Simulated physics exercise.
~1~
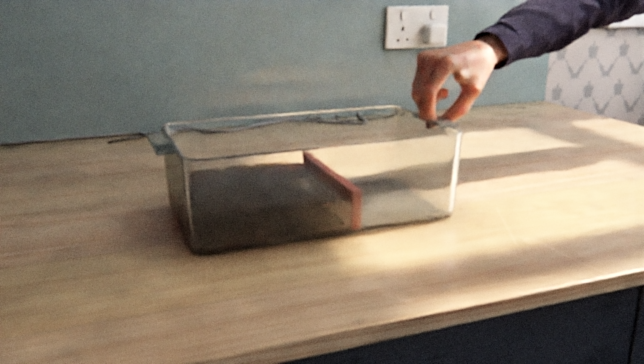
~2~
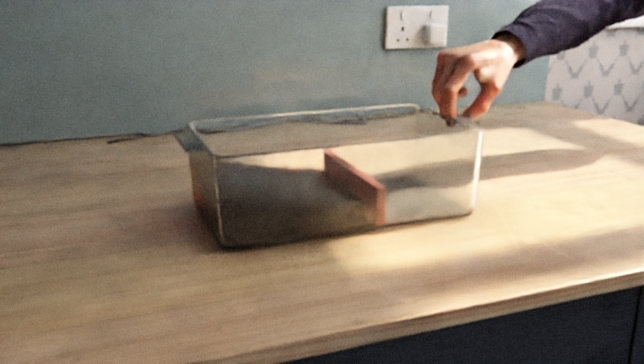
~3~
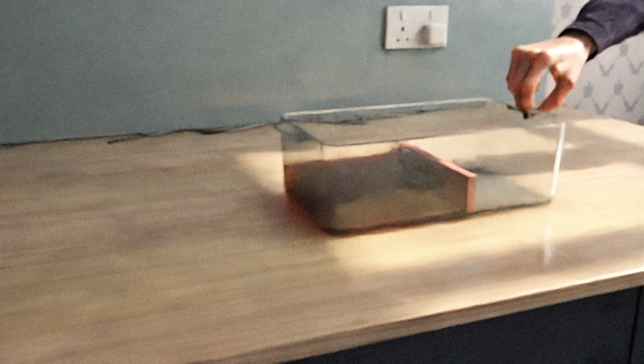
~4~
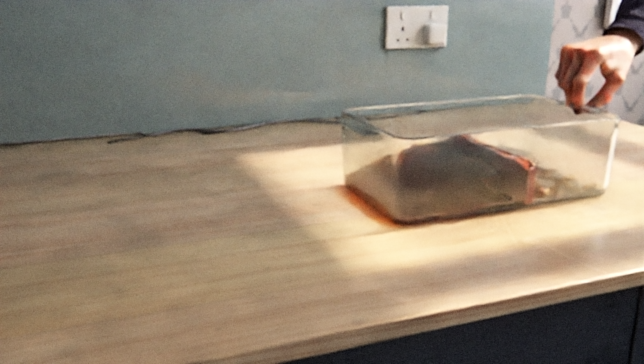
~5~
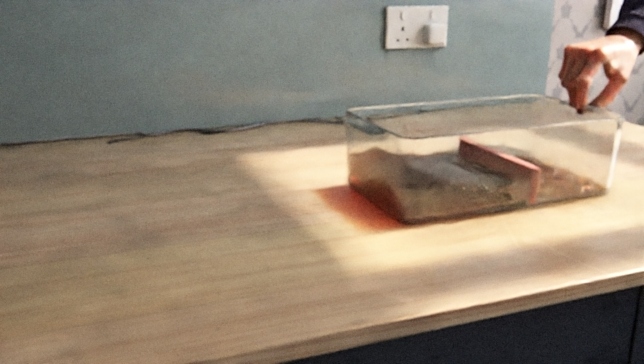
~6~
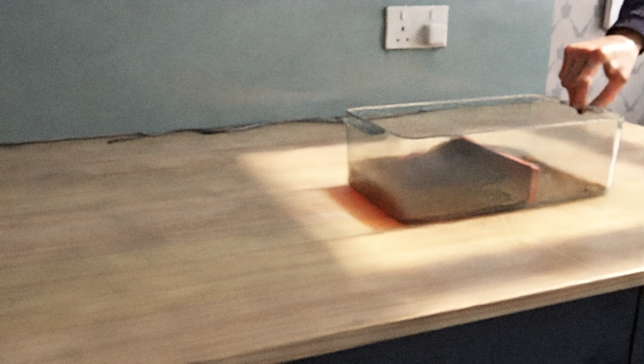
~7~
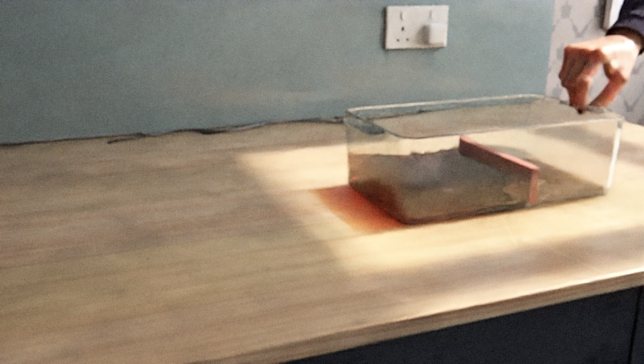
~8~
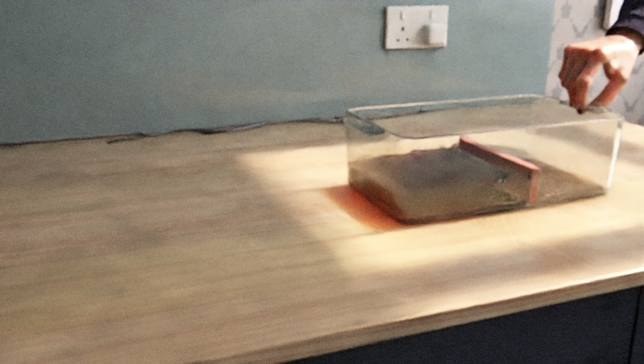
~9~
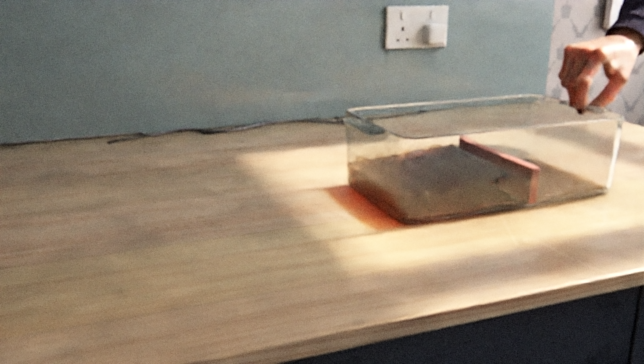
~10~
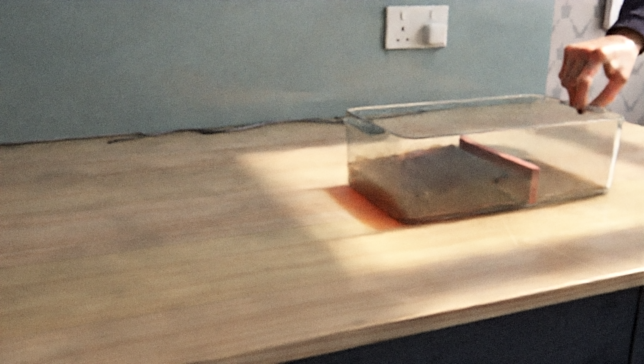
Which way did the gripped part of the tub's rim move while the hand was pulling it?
It moved to the right along the worktop, together with the rest of the tub.
